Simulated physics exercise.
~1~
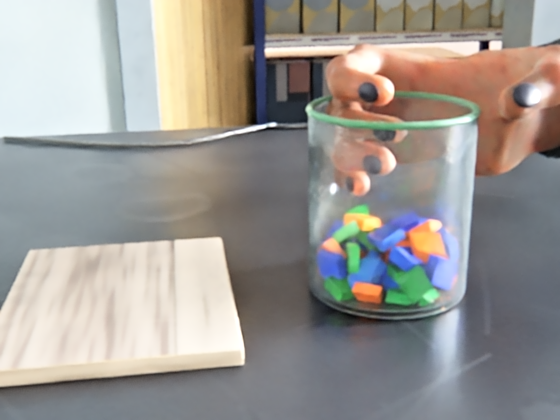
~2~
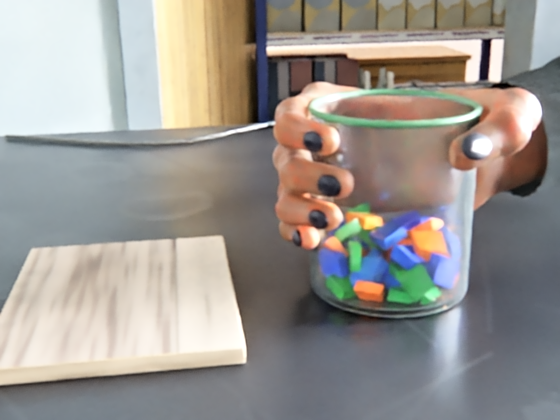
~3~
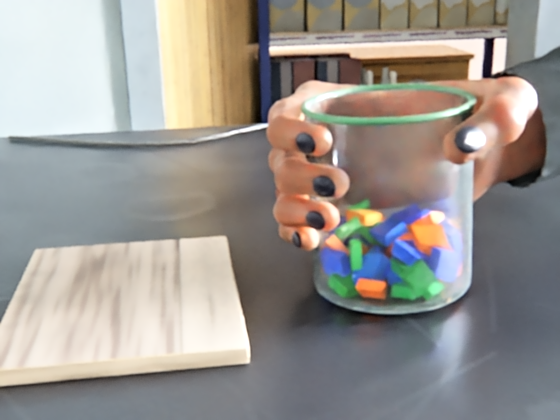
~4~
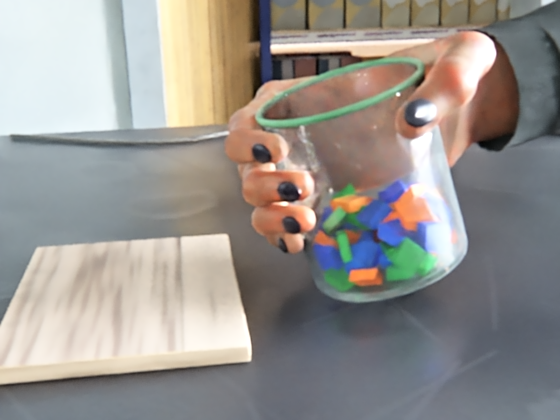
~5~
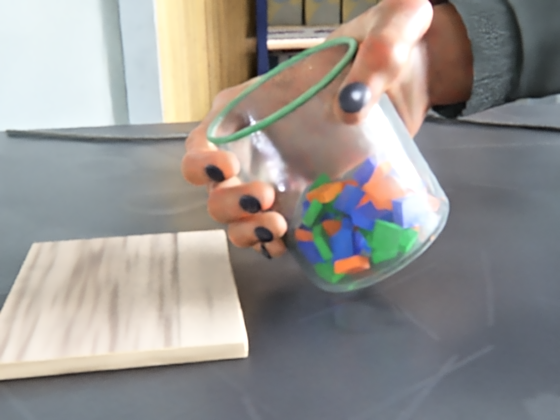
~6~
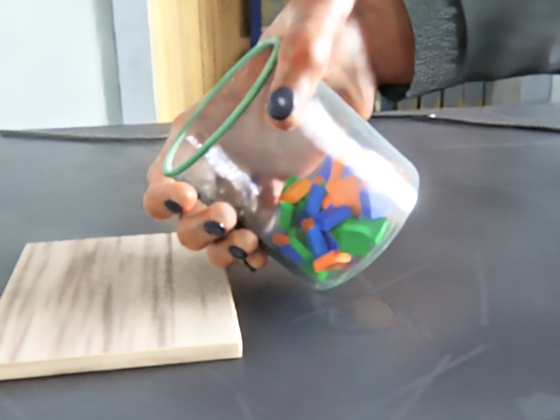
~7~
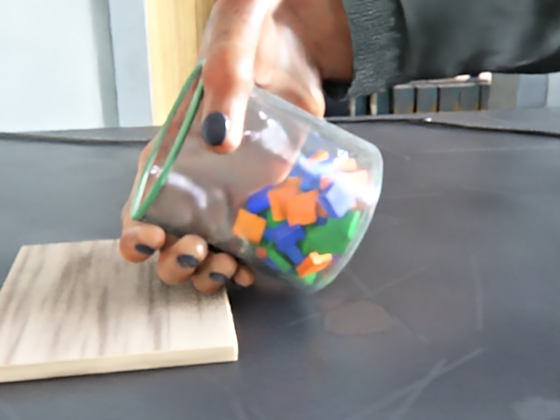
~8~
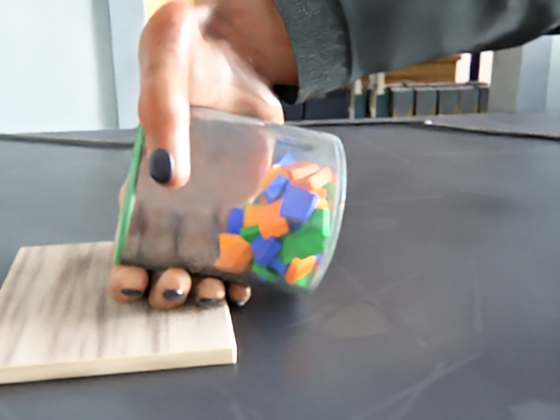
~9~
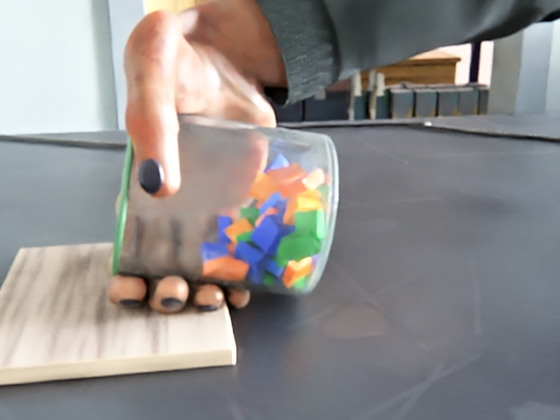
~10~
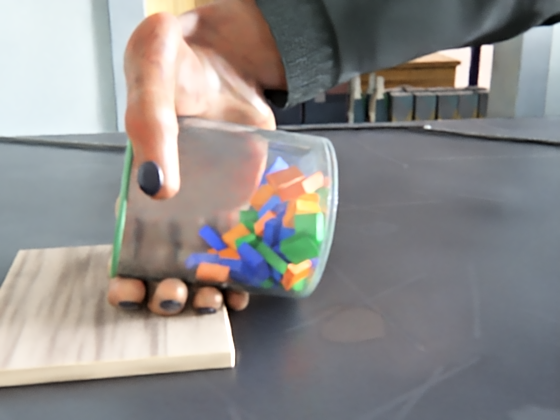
A hand tips a glass of colourful pieces left onto a wooden block, spilling none.
